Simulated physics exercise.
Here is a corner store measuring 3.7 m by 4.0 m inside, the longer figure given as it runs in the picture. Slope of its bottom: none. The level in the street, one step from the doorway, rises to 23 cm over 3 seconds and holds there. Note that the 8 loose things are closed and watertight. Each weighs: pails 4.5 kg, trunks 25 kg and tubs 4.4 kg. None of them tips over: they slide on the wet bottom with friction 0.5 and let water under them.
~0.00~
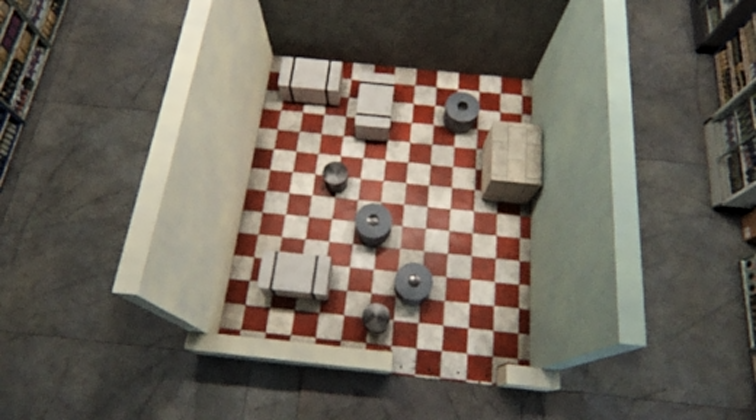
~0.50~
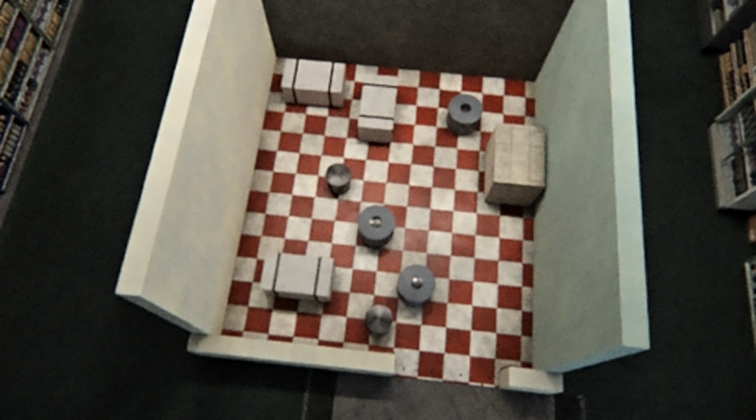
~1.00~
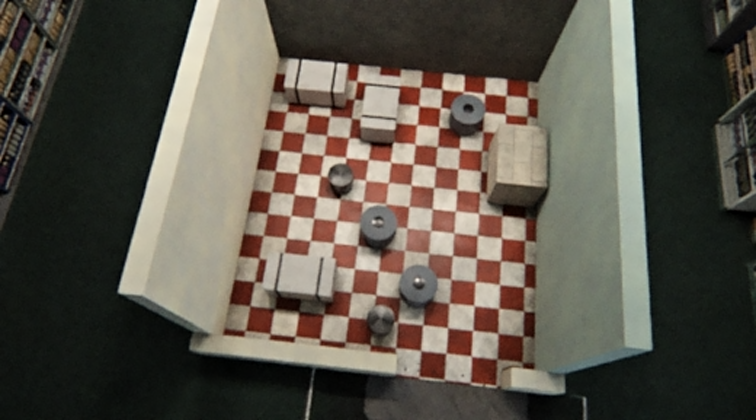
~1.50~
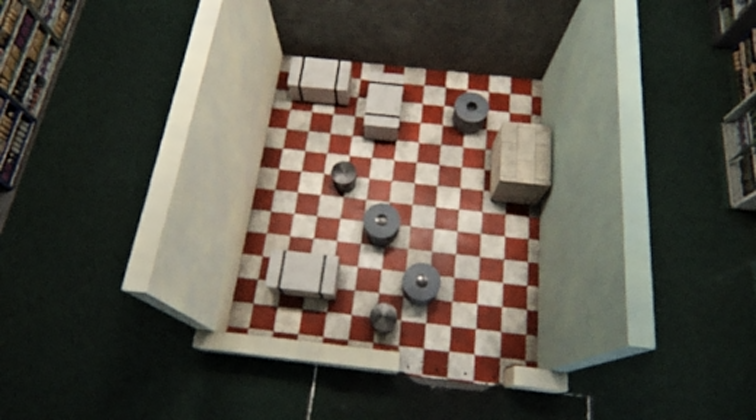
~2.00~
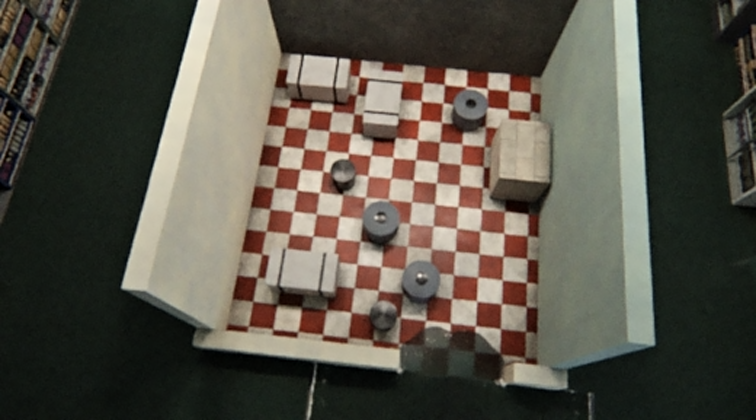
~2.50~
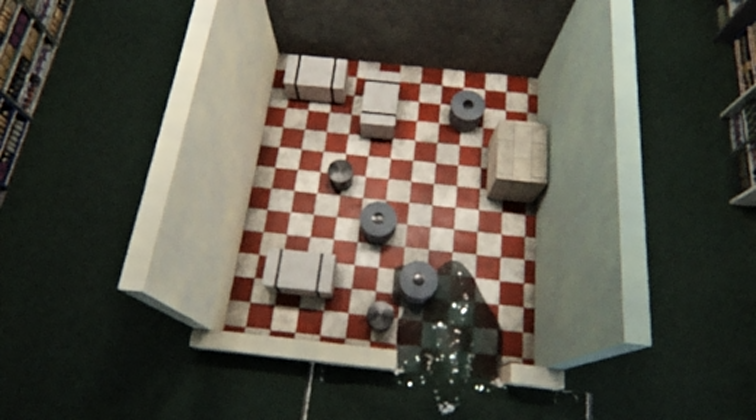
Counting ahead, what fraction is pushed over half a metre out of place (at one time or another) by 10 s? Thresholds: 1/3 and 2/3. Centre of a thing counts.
It is a middling fraction, from a third to two thirds.
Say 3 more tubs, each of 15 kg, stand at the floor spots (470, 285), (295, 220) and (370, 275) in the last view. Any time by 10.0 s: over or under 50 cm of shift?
One by one, in that order: Above it, below it, below it.
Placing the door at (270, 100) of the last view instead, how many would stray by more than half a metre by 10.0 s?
7.
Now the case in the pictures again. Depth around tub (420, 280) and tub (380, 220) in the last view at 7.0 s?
About 3 and 6 cm.
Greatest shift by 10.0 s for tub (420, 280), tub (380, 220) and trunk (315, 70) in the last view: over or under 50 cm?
First farther, then farther, then not as far.
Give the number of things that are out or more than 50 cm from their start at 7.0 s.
That would be 2.
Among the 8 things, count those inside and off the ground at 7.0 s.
Answer: 4.
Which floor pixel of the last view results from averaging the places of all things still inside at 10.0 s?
I'd put it around (341, 180).
After 3.5 s 0 of 8 are over 50 cm from their spots; 0 afloat.
After 4.5 s 1 of 8 are over 50 cm from their spots; 1 afloat.
After 7.0 s 2 of 8 are over 50 cm from their spots; 4 afloat.
After 10.0 s 4 of 8 are over 50 cm from their spots, and 5 have been at some point; 6 afloat.
